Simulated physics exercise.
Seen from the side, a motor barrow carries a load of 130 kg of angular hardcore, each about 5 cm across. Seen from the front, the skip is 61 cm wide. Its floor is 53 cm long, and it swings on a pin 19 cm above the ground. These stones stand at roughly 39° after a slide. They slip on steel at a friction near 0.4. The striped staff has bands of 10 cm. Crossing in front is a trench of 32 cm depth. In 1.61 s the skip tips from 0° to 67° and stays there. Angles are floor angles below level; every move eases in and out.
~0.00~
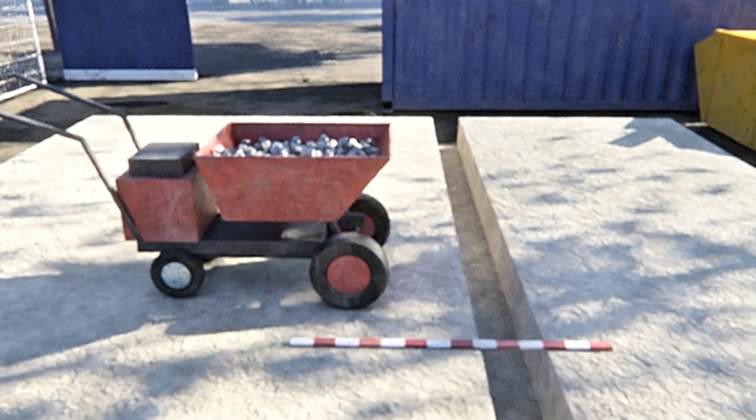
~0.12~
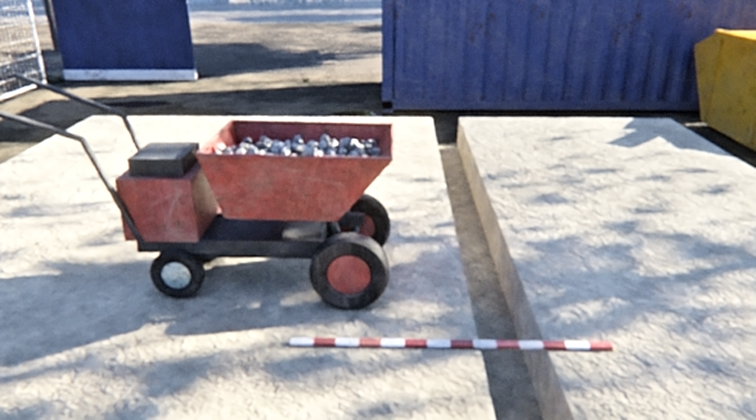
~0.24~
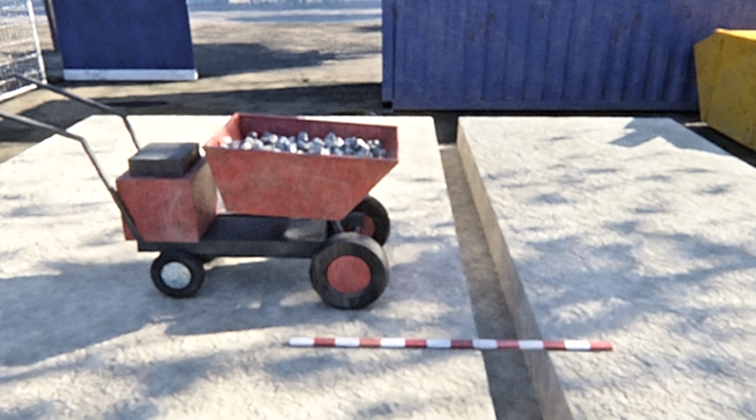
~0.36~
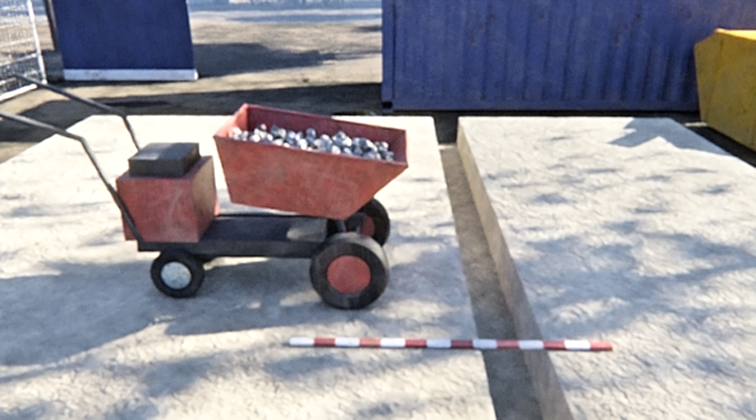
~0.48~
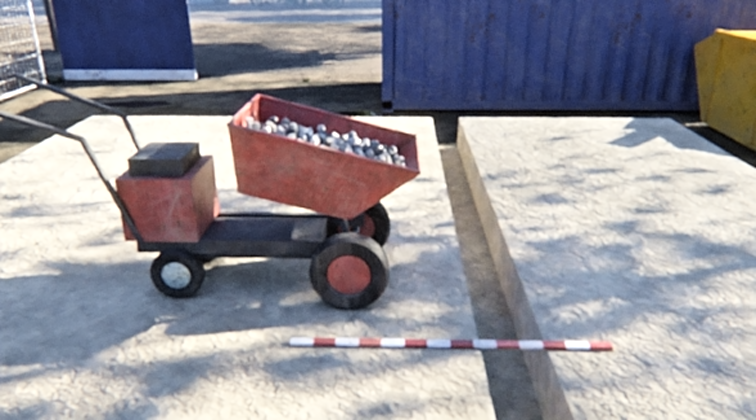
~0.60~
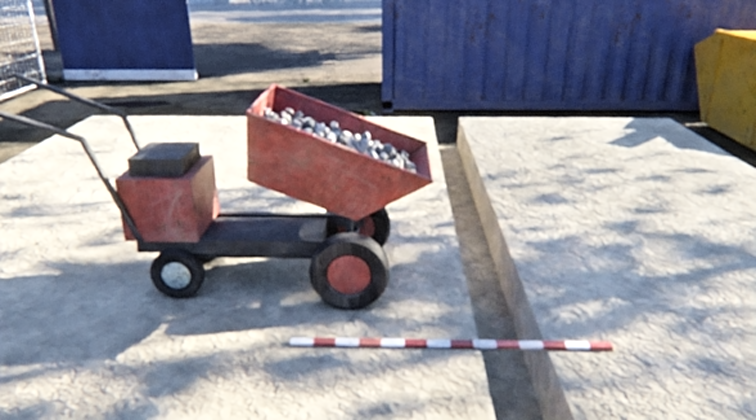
The red skip of a small motor barrow, heaped with grey stones, tilts steadily down toward the right, its left end lifting clear of the dark chassis while the wheels stay put. Seen from the side by a still camera, the barrow stands on a pale slab in a sunlit yard. A red-and-white staff lies before it across a narrow trench, with blue containers behind and something yellow at right.
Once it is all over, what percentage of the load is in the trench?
Roughly 64 percent of the load is in the trench.
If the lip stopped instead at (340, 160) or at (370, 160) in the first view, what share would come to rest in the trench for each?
About 35 per cent from the first spot, about 65 from the second.
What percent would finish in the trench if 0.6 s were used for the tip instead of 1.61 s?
My guess is near 50 percent.
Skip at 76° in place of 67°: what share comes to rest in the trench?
Around 95 per cent would finish in the trench.
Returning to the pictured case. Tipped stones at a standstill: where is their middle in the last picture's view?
Somewhere around (495, 318) in the last picture.
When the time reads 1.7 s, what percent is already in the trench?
Around 10 per cent of it.
After 1.2 s the floor is at 57°; 100 % in the skip; the foremost stones are at (467, 222).
After 1.7 s the floor is at 67°; 88 % in the skip, 12 % in the trench; the foremost stones are at (522, 280).
After 2.1 s the floor is at 67°; 68 % in the skip, 29 % in the trench, 3 % past the trench; the foremost stones are at (570, 279).
After 4.0 s the floor is at 67°; 32 % in the skip, 64 % in the trench, 4 % past the trench; the foremost stones are at (578, 277).
